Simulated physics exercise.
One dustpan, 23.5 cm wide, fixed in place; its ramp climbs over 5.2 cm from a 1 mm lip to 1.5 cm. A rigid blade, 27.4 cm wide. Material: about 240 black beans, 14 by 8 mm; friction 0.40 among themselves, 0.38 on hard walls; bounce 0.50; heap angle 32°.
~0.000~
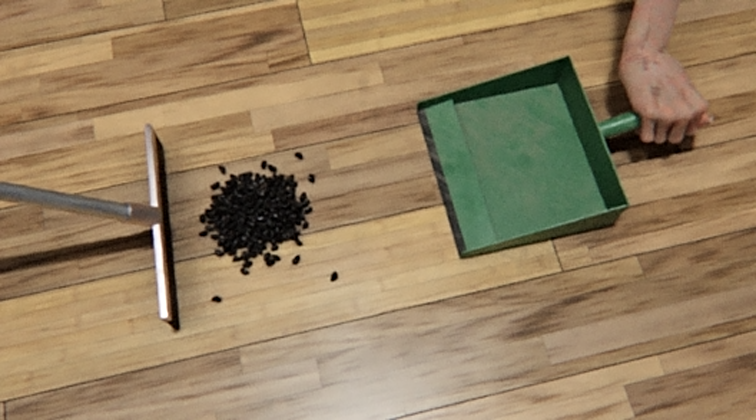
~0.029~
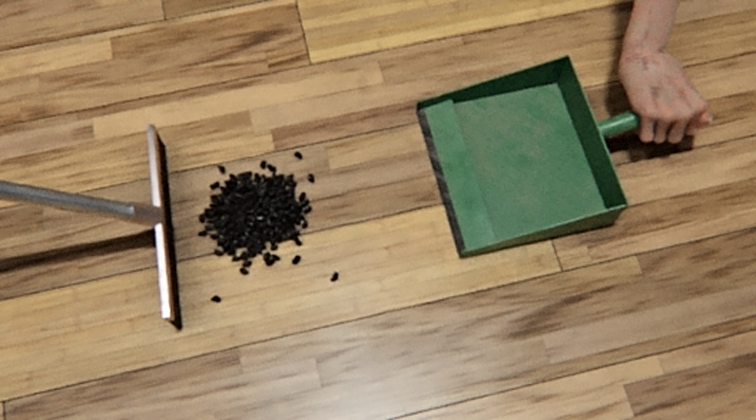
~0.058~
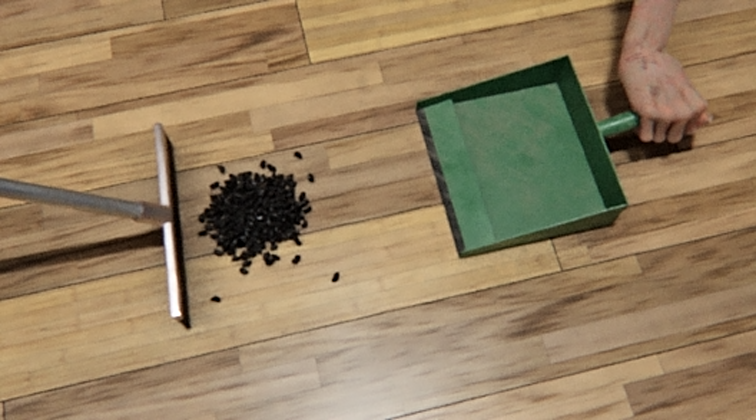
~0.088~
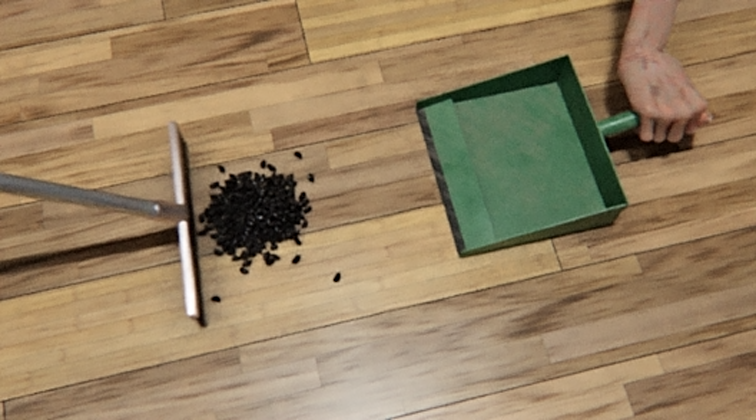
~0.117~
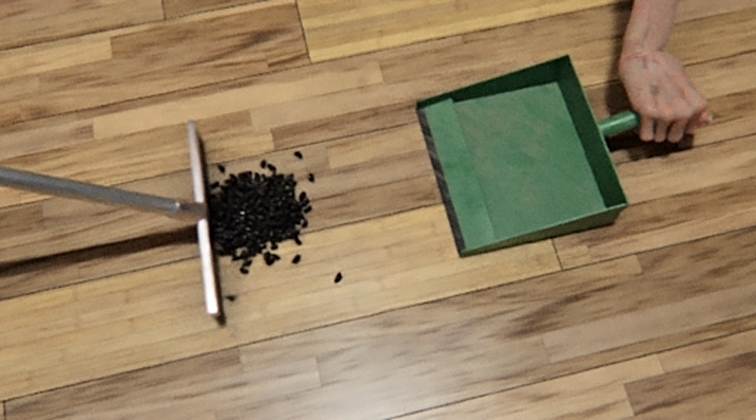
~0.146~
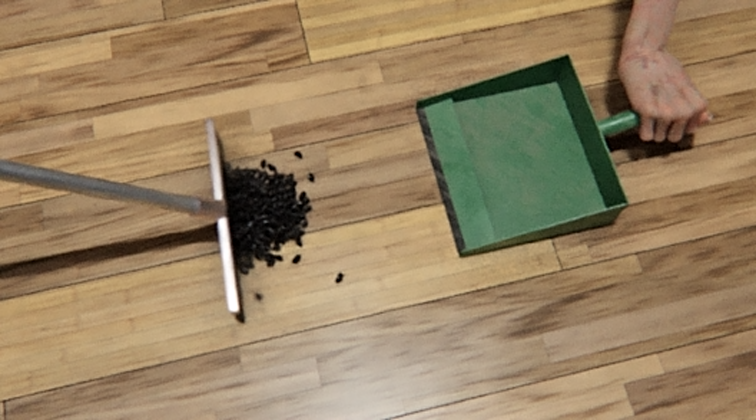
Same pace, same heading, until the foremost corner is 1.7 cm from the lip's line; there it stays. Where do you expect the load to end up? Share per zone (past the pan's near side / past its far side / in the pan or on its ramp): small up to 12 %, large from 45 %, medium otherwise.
Near side - small; far side - small; pan - large.
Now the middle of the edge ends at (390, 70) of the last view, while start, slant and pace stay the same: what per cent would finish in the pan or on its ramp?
Roughly 20 percent.
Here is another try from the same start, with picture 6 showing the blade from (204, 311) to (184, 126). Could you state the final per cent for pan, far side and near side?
Split: Pan = 55, far = 5, near = 5.
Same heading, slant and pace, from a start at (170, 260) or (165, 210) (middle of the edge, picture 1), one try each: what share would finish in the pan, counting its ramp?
First try about 60 per cent, second about 65 per cent.
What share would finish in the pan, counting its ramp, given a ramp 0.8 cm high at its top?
Estimated share: Around 65 in a hundred.
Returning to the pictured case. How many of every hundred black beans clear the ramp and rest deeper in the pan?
It comes to some 20 per cent.
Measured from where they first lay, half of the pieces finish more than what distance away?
30 cm or thereabouts.
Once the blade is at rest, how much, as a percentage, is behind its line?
Roughly 0 in a hundred.
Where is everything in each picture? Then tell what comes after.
Blade from (166, 317) to (150, 131), moved 0.0 cm, 0 of the pieces shifted so far; middle of the pieces at (259, 212); pan at (525, 163), in the first picture.
Blade from (169, 317) to (152, 130), moved 0.4 cm, 0 of the pieces shifted so far; middle of the pieces at (258, 212), in the second picture.
Blade from (178, 316) to (160, 129), moved 1.5 cm, 1 of the pieces shifted so far; middle of the pieces at (258, 212), in the third picture.
Blade from (194, 314) to (174, 128), moved 3.4 cm, 1 of the pieces shifted so far; middle of the pieces at (258, 212), in the fourth picture.
Blade from (214, 312) to (193, 127), moved 5.9 cm, 21 of the pieces shifted so far; middle of the pieces at (258, 211), in the fifth picture.
Blade from (235, 310) to (211, 125), moved 8.5 cm, 171 of the pieces shifted so far; middle of the pieces at (262, 210); pan at (524, 162). The blade's pace is about 0.88 m/s, heading 8 degrees towards the viewer's side, in the sixth picture.
After 0.31 s, middle of the blade 15 cm from the lip; 0 % over the lip, far side 0 %, near side 5 %.
After 0.42 s, middle of the blade 6 cm from the lip; 0 % over the lip, far side 5 %, near side 5 %.
After 0.66 s, middle of the blade 2 cm from the lip; 65 % over the lip, far side 5 %, near side 10 %.
In the end, at 2.4 s, near side 10 %, far side 5 %, pan 65 %, in front of the lip or behind the blade 25 %.
